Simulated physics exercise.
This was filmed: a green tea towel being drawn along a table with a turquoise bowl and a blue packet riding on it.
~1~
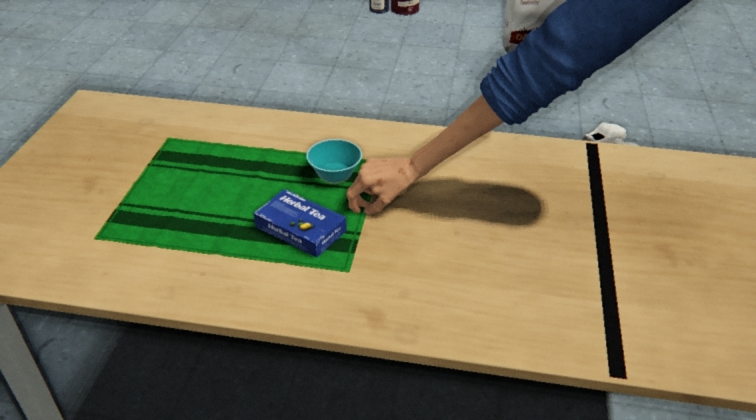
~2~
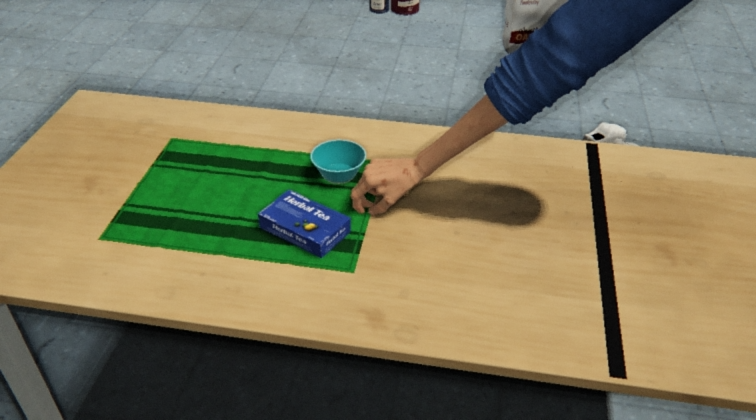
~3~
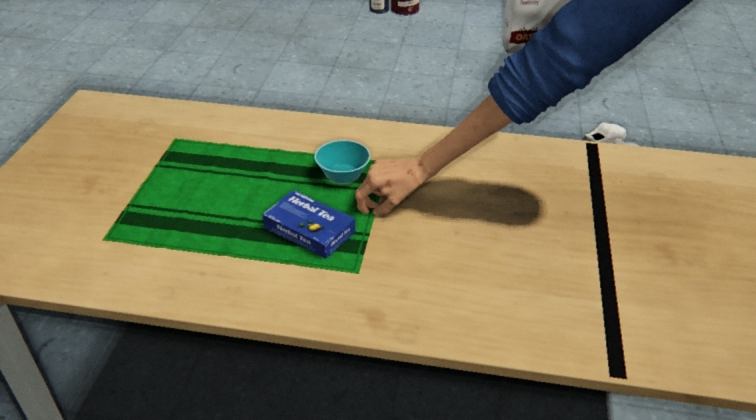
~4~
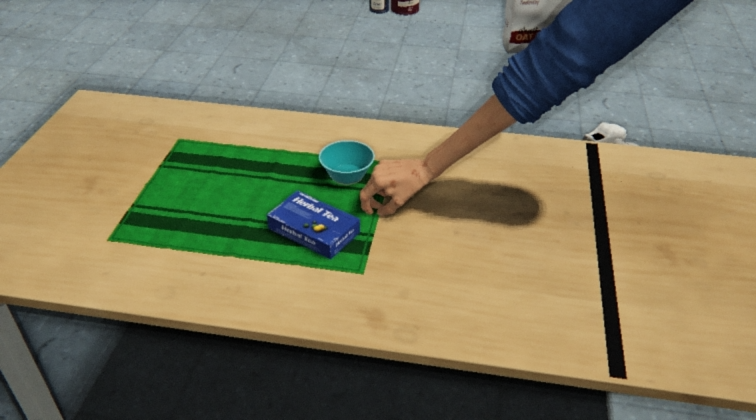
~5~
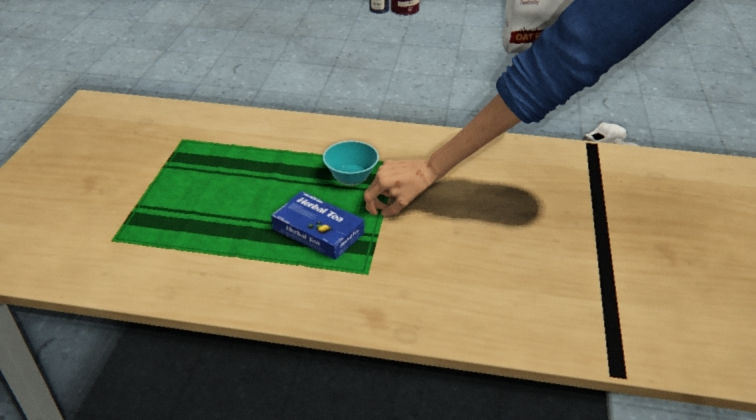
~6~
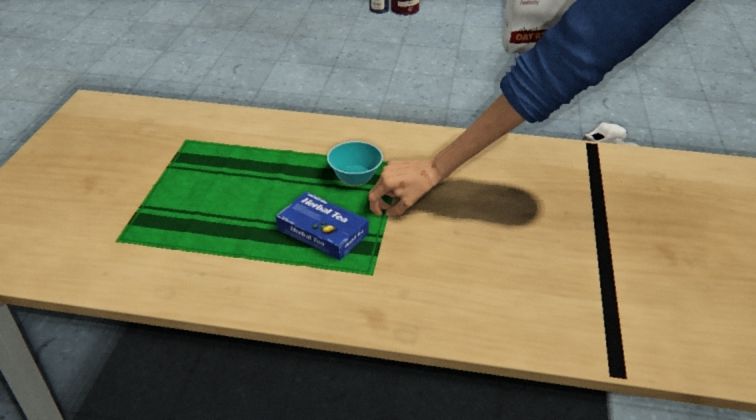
A green striped tea towel, with a turquoise bowl and a blue box of herbal tea resting on it, lies on a wooden table, its right edge gripped by a hand in a blue sleeve. The hand draws the towel slowly a short way right toward the black tape, and the bowl and box ride along with it.
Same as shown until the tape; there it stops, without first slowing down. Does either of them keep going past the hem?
Turquoise bowl: No, it stays on. Blue packet: No, it stays on.
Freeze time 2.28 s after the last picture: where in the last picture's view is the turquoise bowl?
Approx. position: (549, 188).
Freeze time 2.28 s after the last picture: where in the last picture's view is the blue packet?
Close to (534, 251).
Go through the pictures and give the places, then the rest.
In the first picture, tea towel end (349, 273); turquoise bowl (334, 155); blue packet (300, 215); tape (616, 353).
In the second picture, tea towel end (354, 273), far hem (98, 240); blue packet (304, 215).
In the third picture, tea towel end (359, 274); turquoise bowl (343, 156).
In the fourth picture, tea towel end (363, 275), far hem (107, 241); blue packet (313, 216).
In the fifth picture, tea towel end (368, 275); turquoise bowl (351, 156).
In the sixth picture, tea towel end (373, 276), far hem (115, 242); turquoise bowl (355, 157); blue packet (322, 218); tape (616, 353).
Then, 2.28 s on from there, hem at the tape; turquoise bowl on the cloth near (549, 188); blue packet on the cloth near (534, 251).
Then, 2.39 s on from there, hem at the tape; turquoise bowl on the cloth near (555, 189); blue packet on the cloth near (541, 251).
In the end, hem at the tape; turquoise bowl on the cloth near (555, 189); blue packet on the cloth near (541, 251). The turquoise bowl stays on the cloth and the blue packet remains aboard.
